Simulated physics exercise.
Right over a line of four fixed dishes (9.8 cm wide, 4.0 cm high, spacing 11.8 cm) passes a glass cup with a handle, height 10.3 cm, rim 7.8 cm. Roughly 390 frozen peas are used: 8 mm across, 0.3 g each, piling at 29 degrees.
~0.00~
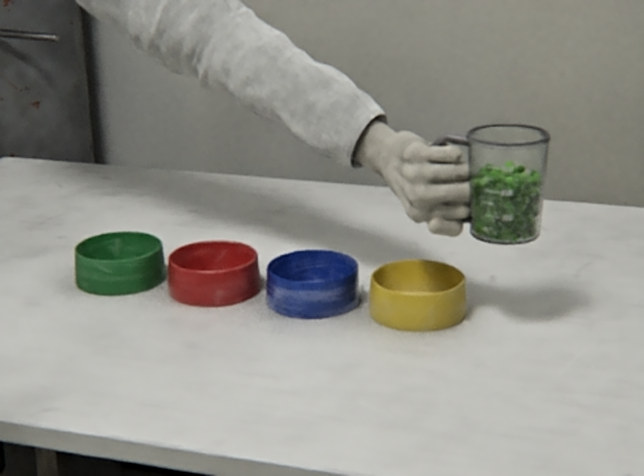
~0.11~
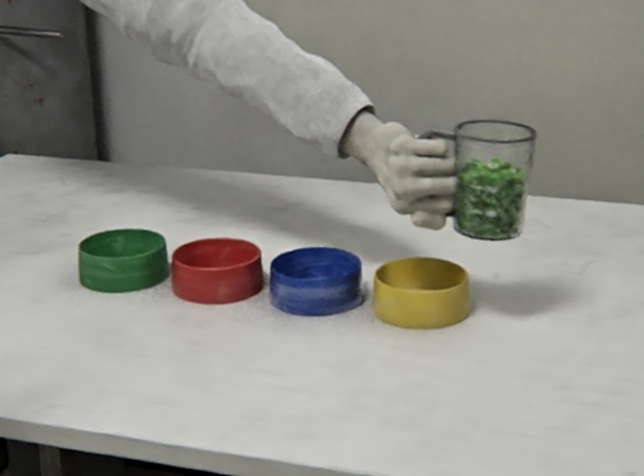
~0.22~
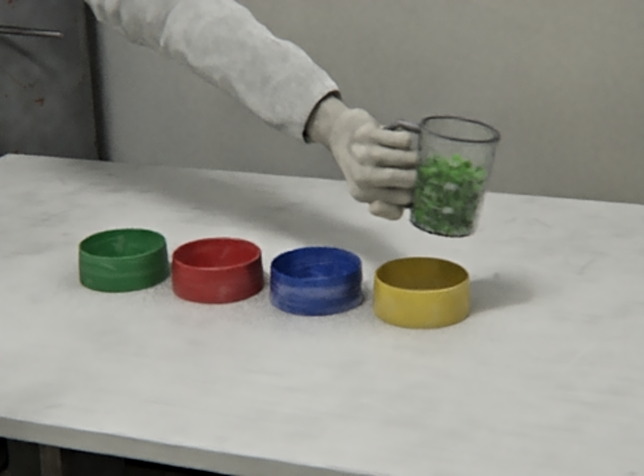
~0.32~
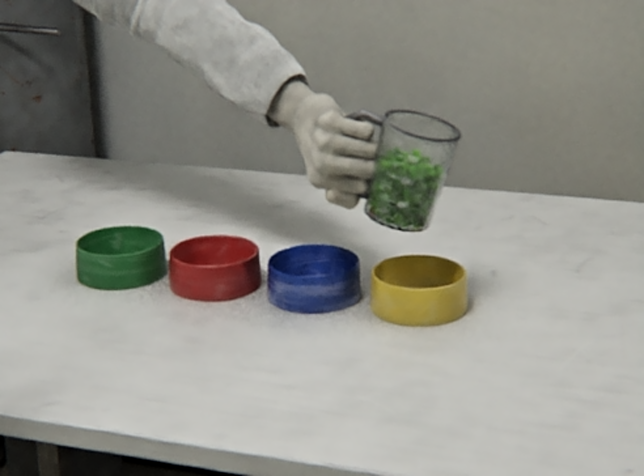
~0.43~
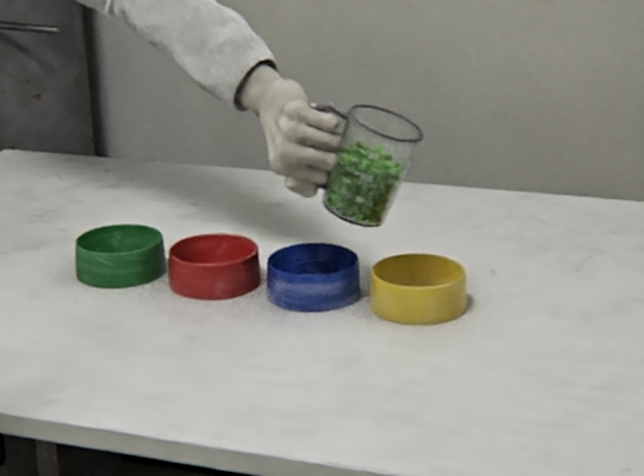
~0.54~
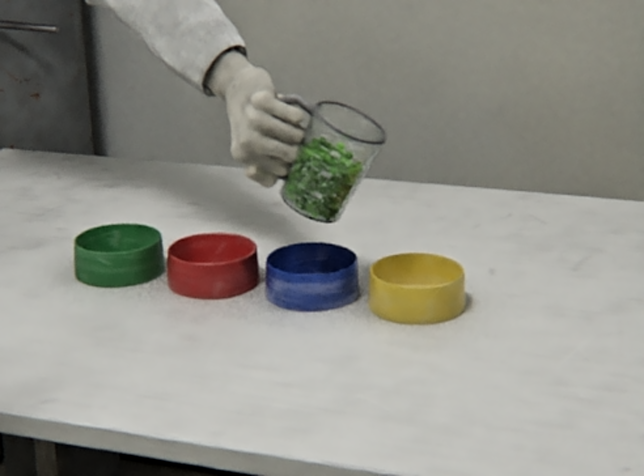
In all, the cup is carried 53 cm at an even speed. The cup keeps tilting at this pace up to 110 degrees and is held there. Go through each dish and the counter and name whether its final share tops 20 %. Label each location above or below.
Labels - red dish: Below, blue dish: Below, green dish: Above, yellow dish: Below, counter: Below.
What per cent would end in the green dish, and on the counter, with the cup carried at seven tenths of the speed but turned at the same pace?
In that case green 100, counter 0.
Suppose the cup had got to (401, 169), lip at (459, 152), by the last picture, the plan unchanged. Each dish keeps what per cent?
The red dish keeps 60, the blue one 0, the green one 20 and the yellow one 0.
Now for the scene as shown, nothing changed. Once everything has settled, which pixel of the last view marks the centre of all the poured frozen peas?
Resting centre estimate: Around (120, 251).
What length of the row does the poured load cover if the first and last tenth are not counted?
I'd put it at close to 6 cm.
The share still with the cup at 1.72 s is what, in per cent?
About 100 per cent.
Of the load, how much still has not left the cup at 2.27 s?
Roughly 35 %.
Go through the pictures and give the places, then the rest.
In the first frame, cup at (507, 184), tilt 0 degrees, lip at (548, 137), moved 0.0 cm; middle of the pieces at (507, 197); yellow dish at (418, 277); blue dish at (313, 266); red dish at (213, 256); green dish at (119, 246).
In the second frame, cup at (492, 180), tilt 3 degrees, lip at (535, 135), moved 1.9 cm; middle of the pieces at (492, 193).
In the third frame, cup at (451, 177), tilt 9 degrees, lip at (498, 137), moved 6.1 cm; middle of the pieces at (450, 190).
In the fourth frame, cup at (409, 172), tilt 14 degrees, lip at (458, 137), moved 10.2 cm; middle of the pieces at (407, 184).
In the fifth frame, cup at (370, 167), tilt 20 degrees, lip at (421, 138), moved 14.4 cm; middle of the pieces at (366, 179).
In the sixth frame, cup at (330, 163), tilt 26 degrees, lip at (383, 141), moved 18.6 cm; middle of the pieces at (326, 175); yellow dish at (417, 270); blue dish at (312, 259); red dish at (212, 248); green dish at (118, 238). The cup turns about 55 degrees a second and travels 39 cm a second.
After 1.25 s, tilt 65 degrees; cup holds 100 %.
After 1.72 s, tilt 91 degrees; cup holds 100 %.
Then, at 2.27 s, tilt 110 degrees; cup holds 35 %, green 60 %.
By 3.4 s all is still; red 0 %, blue 0 %, green 100 %, yellow 0 %, counter 0 %.
